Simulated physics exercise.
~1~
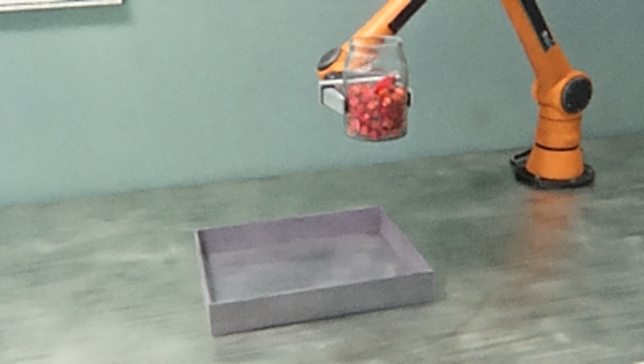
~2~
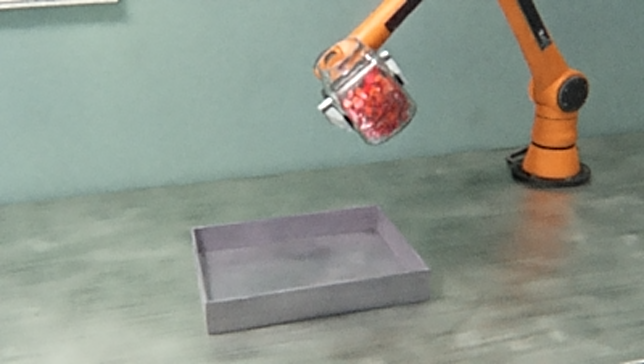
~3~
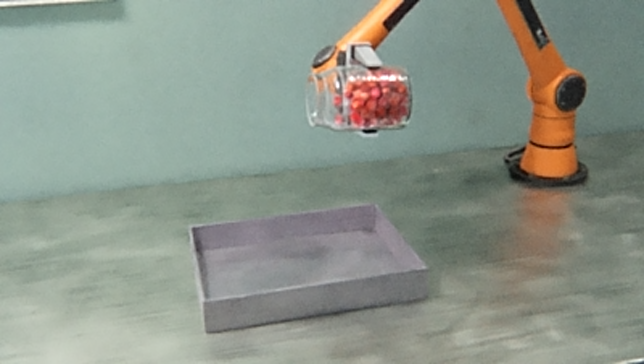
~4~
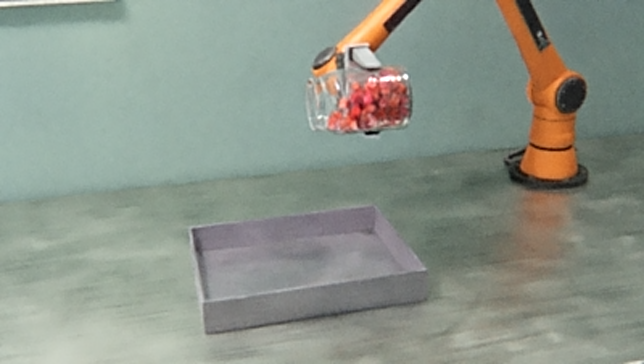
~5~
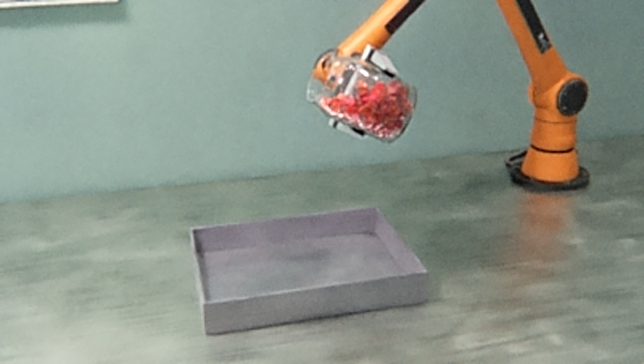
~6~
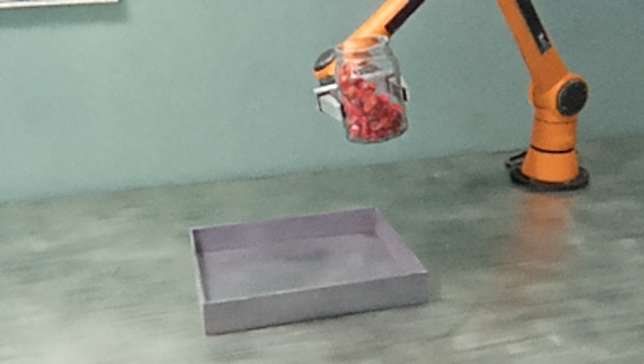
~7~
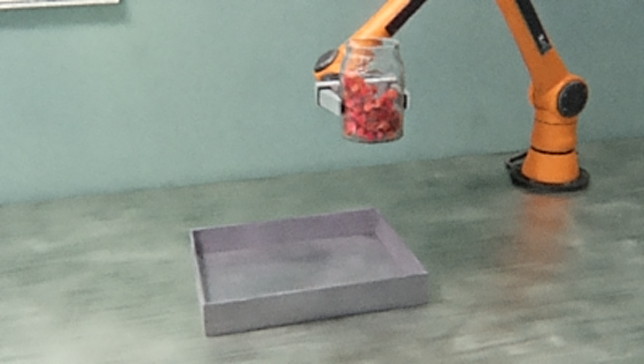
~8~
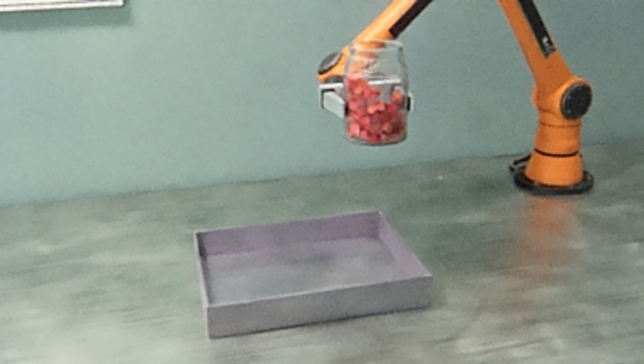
An orange robot arm held a glass jar of small red pieces above a shallow purplish-grey tray, tipped it onto its side, paused, then turned it upright again, with the pieces still in the jar and the tray still empty.
